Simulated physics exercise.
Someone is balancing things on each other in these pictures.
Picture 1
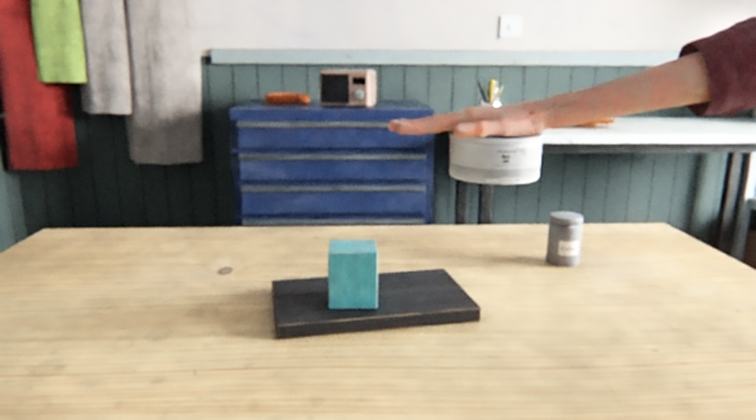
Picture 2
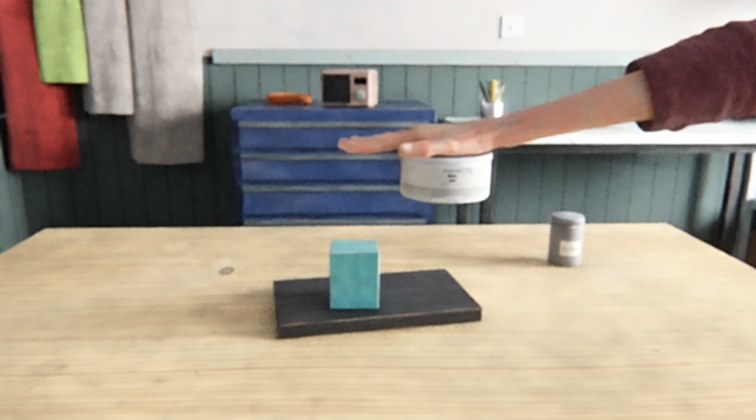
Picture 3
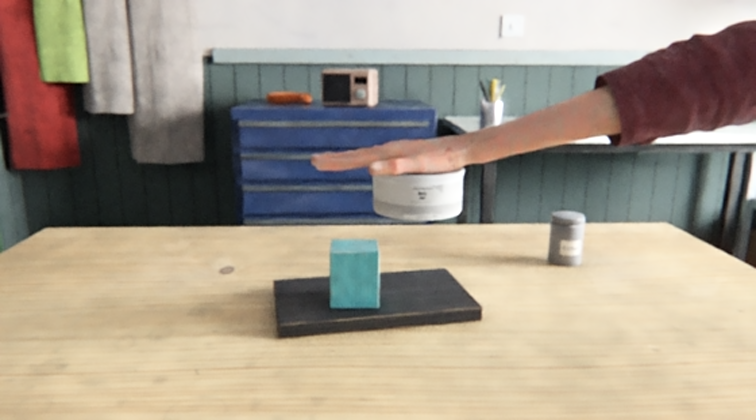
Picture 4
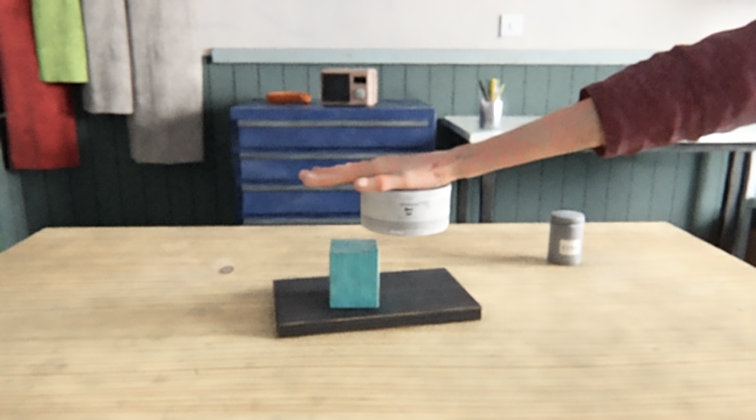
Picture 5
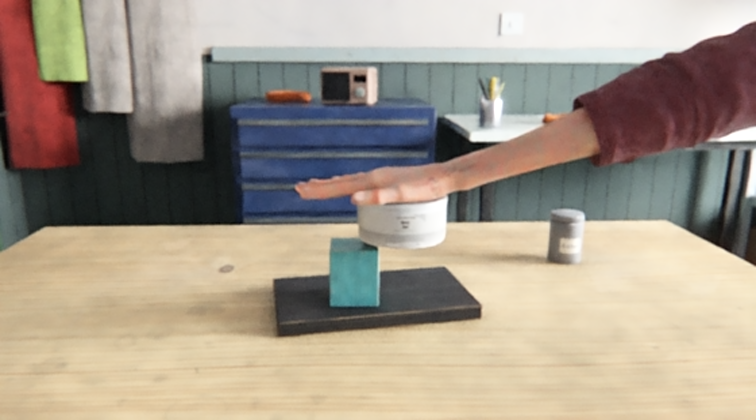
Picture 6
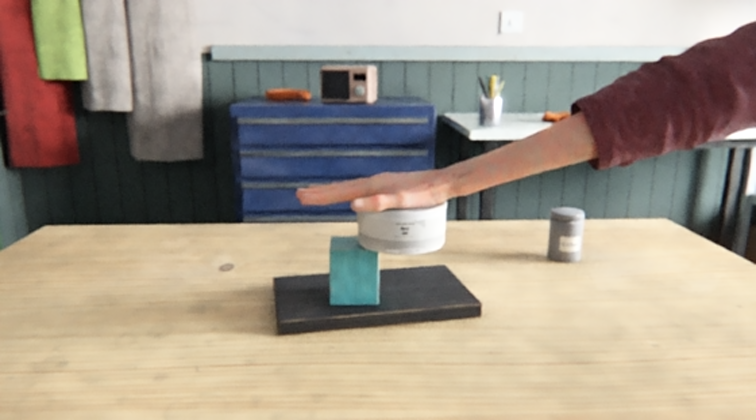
In a workshop, a hand with its palm over a white tub moves it leftward and down above a wooden table, past a grey jar, and sets it off-centre on a turquoise block on a black board, keeping hold.
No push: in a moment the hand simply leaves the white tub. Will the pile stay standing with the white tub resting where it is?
My guess is the pile will be unstable.
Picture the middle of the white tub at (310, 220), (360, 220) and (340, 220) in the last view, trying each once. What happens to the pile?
The pile goes down at first, does not fall second and does not fall third.
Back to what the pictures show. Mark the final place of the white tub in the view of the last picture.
The object winds up at approximately (408, 252).
Then, 0.30 s after the last picture, white tub now fallen; turquoise block tipped 3° from how it was.
Then, 0.50 s after the last picture, things are still on the move.
Then, 1.30 s after the last picture, nothing new.
Then, 2.40 s after the last picture, white tub resting near (408, 252).
At rest, fallen, white tub; the other 3 in place. Seen from the same camera at the end, white tub near (408, 252). The pile gives way.
